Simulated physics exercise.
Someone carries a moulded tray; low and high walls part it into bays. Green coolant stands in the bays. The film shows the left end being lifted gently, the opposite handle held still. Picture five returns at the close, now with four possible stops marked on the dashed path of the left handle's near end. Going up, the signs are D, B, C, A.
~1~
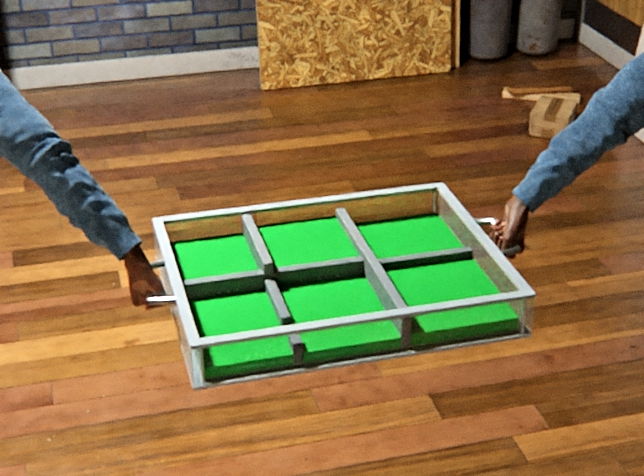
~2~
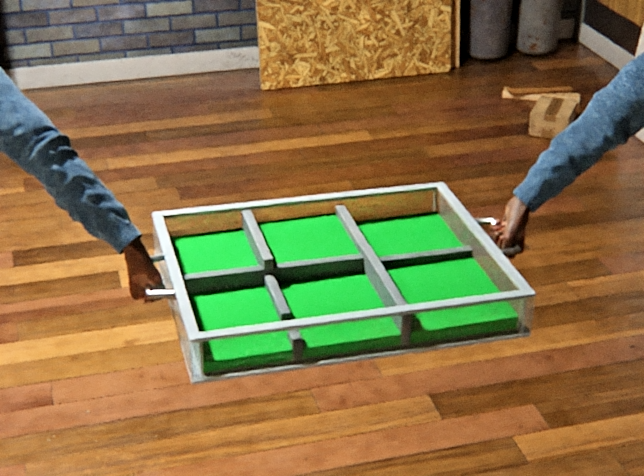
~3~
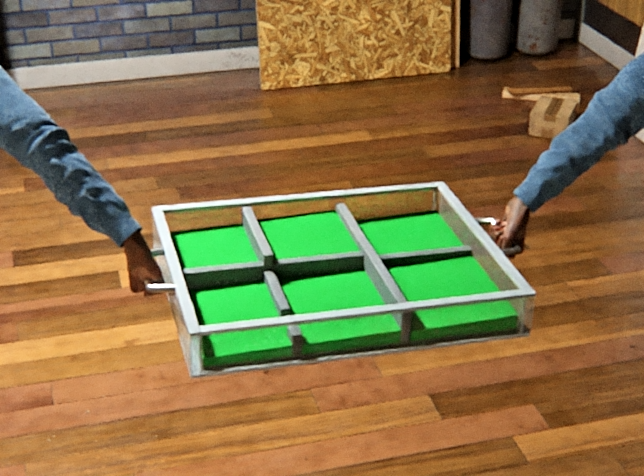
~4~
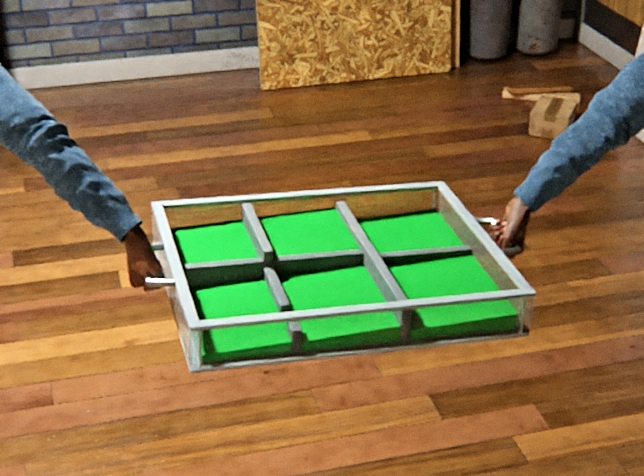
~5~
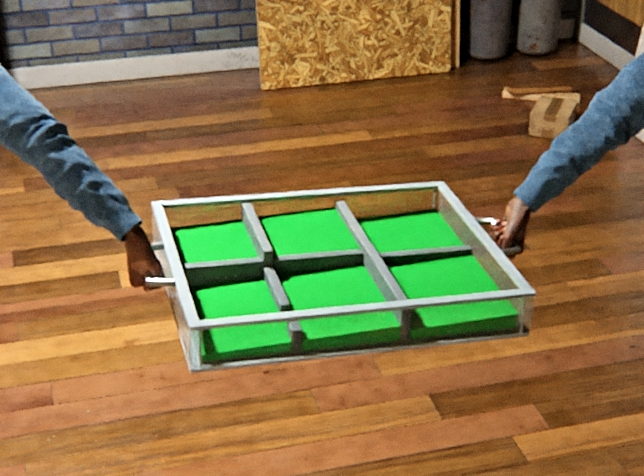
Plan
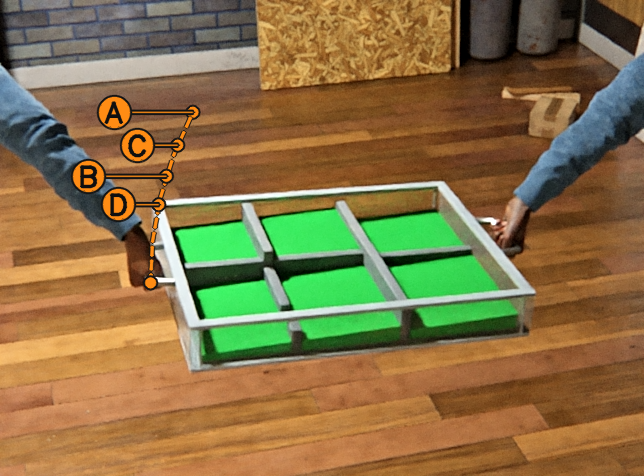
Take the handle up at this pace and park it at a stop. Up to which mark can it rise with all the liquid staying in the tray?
It is B.
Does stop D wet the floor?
No.
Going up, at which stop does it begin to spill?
C it is.
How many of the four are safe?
Two of them.
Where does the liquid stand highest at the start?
The back middle bay.
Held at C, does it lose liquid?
Yes, it does.
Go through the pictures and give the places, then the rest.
In the first picture, the tray is level; deepest in the back middle bay, at (305, 244), shallowest in the front middle; left handle at (147, 284).
The second picture shows tipped about 1° down to the right; no wall is crossed; left handle at (146, 278).
The third picture shows tipped about 2° down to the right; no wall is crossed; left handle at (146, 272).
The fourth picture shows tipped about 3° down to the right; no wall is crossed; left handle at (146, 266).
The fifth picture shows tipped about 3° down to the right; deepest in the back middle bay, at (305, 234), shallowest in the front left; left handle at (146, 266).
On the marked copy, A at (192, 112); B at (166, 176); C at (177, 145); D at (158, 204).
With A, about 24 % goes over the rim.
With B, nothing spills; the front right bay holds the most.
With C, about 6 % goes over the rim.
With D, nothing spills; the front middle bay holds the most.
